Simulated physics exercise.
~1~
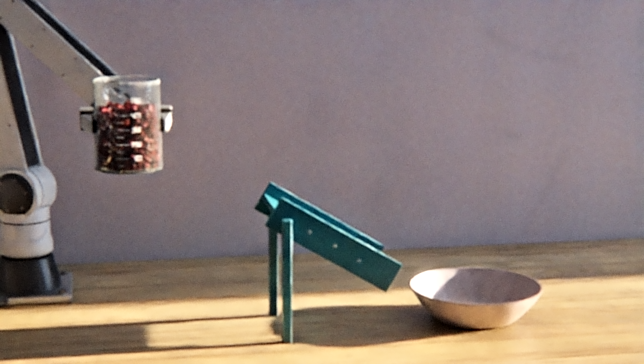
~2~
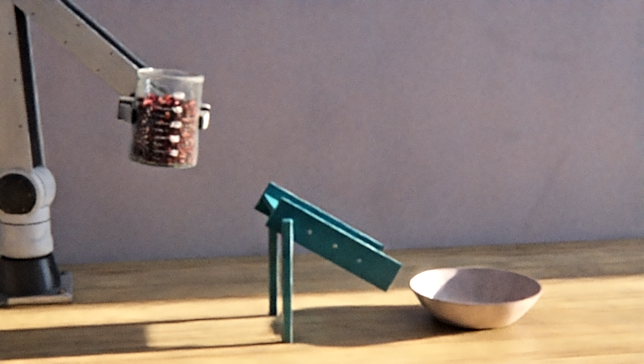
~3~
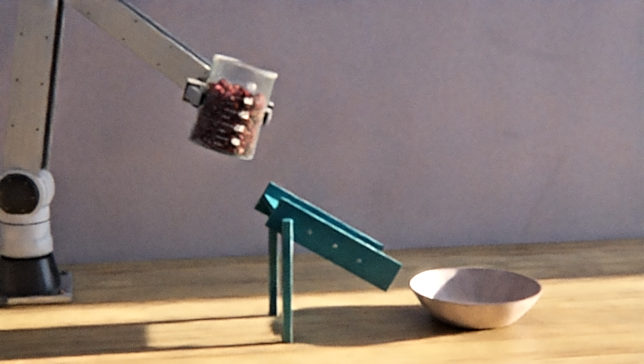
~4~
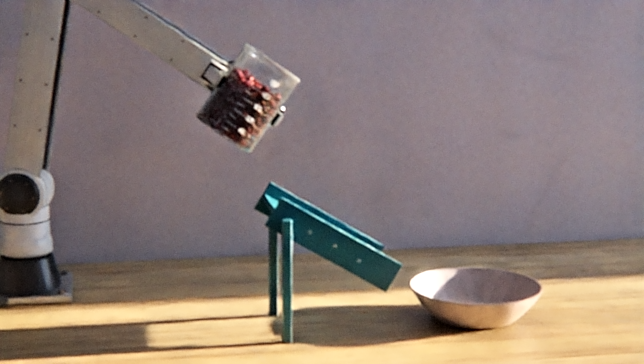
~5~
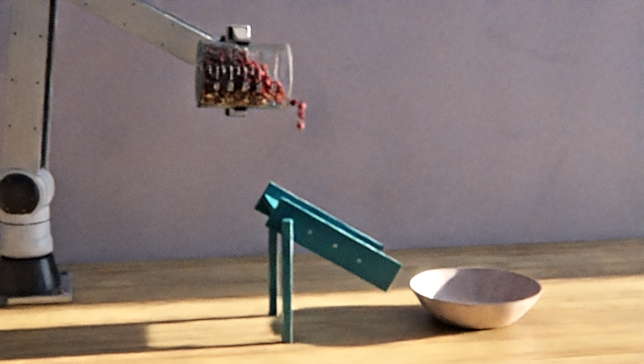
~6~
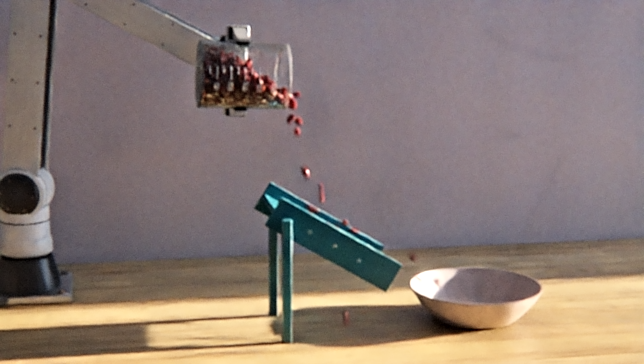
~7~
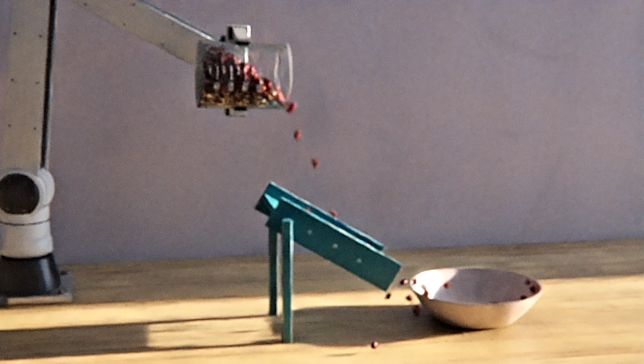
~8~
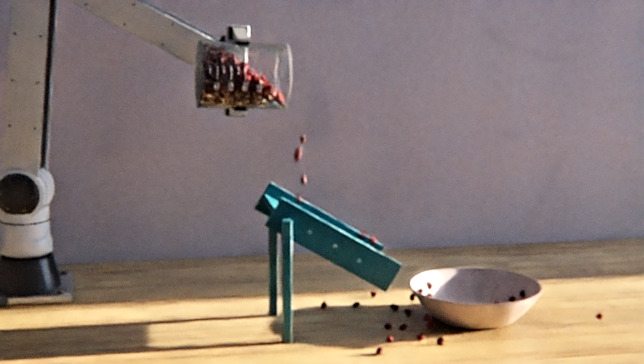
On a wooden table, a robot arm carried a clear cup of dark red beans to the right and tipped it on its side above a green chute, spilling some into the bowl and others onto the table, while most stayed in the cup.
